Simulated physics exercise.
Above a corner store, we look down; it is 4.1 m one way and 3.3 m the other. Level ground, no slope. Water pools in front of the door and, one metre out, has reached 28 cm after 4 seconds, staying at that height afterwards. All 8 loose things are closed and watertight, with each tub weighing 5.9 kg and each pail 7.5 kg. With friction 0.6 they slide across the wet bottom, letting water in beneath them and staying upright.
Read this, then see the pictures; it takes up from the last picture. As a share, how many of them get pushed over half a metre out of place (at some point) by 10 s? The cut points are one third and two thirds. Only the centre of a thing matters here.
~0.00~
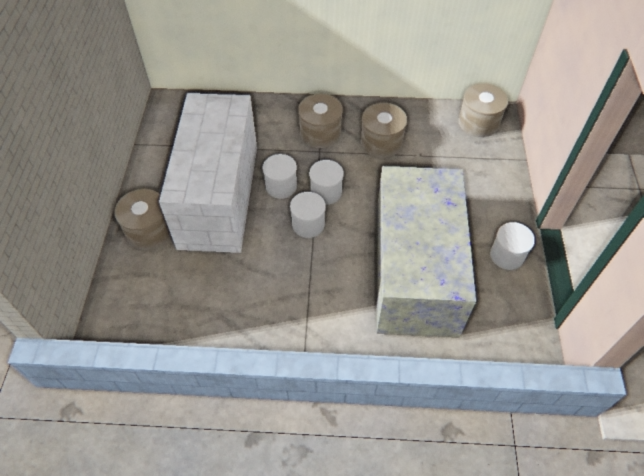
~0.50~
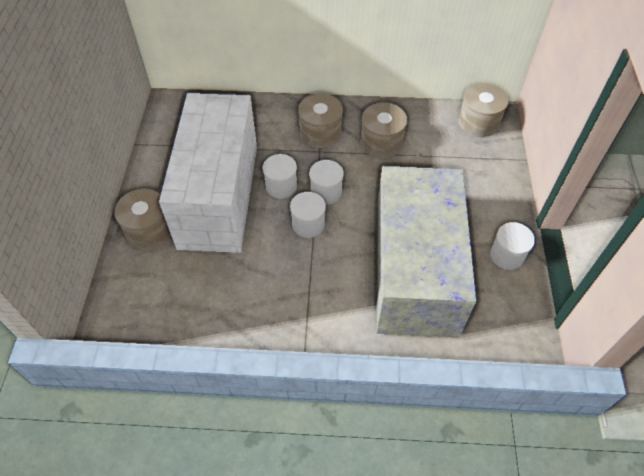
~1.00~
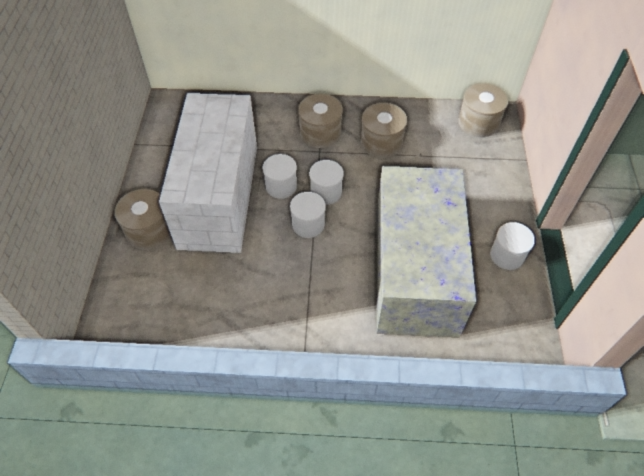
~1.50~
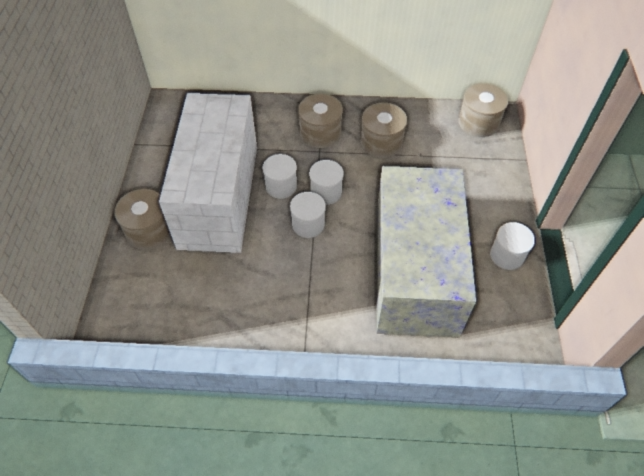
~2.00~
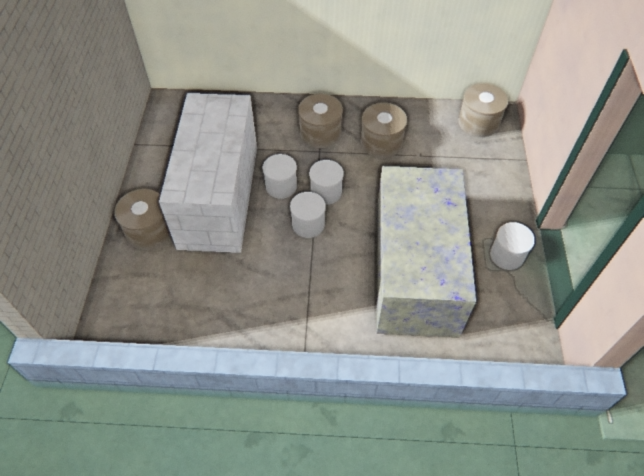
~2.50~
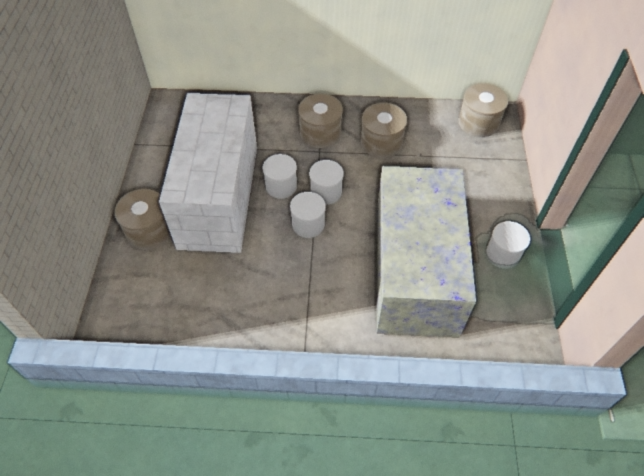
It falls between one third and two thirds.
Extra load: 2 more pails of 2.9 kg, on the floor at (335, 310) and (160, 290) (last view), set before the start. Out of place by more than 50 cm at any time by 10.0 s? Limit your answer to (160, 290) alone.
That one is beyond the limit.
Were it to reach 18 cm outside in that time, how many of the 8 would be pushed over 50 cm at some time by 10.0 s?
It would come to 4 of them.
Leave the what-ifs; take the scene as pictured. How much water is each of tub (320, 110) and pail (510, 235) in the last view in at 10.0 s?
Depth approx. 8 cm / 18 cm.
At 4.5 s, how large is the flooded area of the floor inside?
My estimate is roughly 5.0 m2.
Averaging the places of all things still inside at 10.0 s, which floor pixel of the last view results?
About (240, 177).
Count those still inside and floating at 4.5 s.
0 of them.
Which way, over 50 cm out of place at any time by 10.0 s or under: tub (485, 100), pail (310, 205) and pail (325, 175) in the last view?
Result, in order: Exceeded / stayed within / stayed within.
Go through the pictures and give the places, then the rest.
The first frame shows a pail at (516, 237), on the bottom; a tub at (486, 98) rests on the ground; 0.0 m2 under water; 0 of 8 have shifted.
The second frame shows a pail at (516, 237), on the bottom; a tub at (486, 98) rests on the ground; water covers 0.0 m2; 0 of 8 have shifted.
The third frame shows a pail at (516, 237), on the bottom; a tub at (486, 98) rests on the ground; 0.0 m2 under water; 0 of 8 have shifted.
The fourth frame shows a pail at (516, 237), on the bottom; a tub at (486, 98), on the bottom; water covers 0.0 m2; 0 of 8 have shifted.
The fifth frame shows a pail at (516, 237), on the bottom; a tub at (486, 98), on the bottom; water covers 0.2 m2; 0 of 8 have shifted.
The sixth frame shows a pail at (511, 236), on the bottom, 4 cm from its start; a tub at (486, 98), on the bottom; 0.6 m2 under water; 0 of 8 have shifted.
After 3.5 s 0 of 8 are over 50 cm from their spots; 0 afloat.
After 4.5 s 1 of 8 are over 50 cm from their spots; 0 afloat.
After 7.0 s 3 of 8 are over 50 cm from their spots; 3 afloat.
After 10.0 s 5 of 8 are over 50 cm from their spots, and 5 have been at some point; 5 afloat.
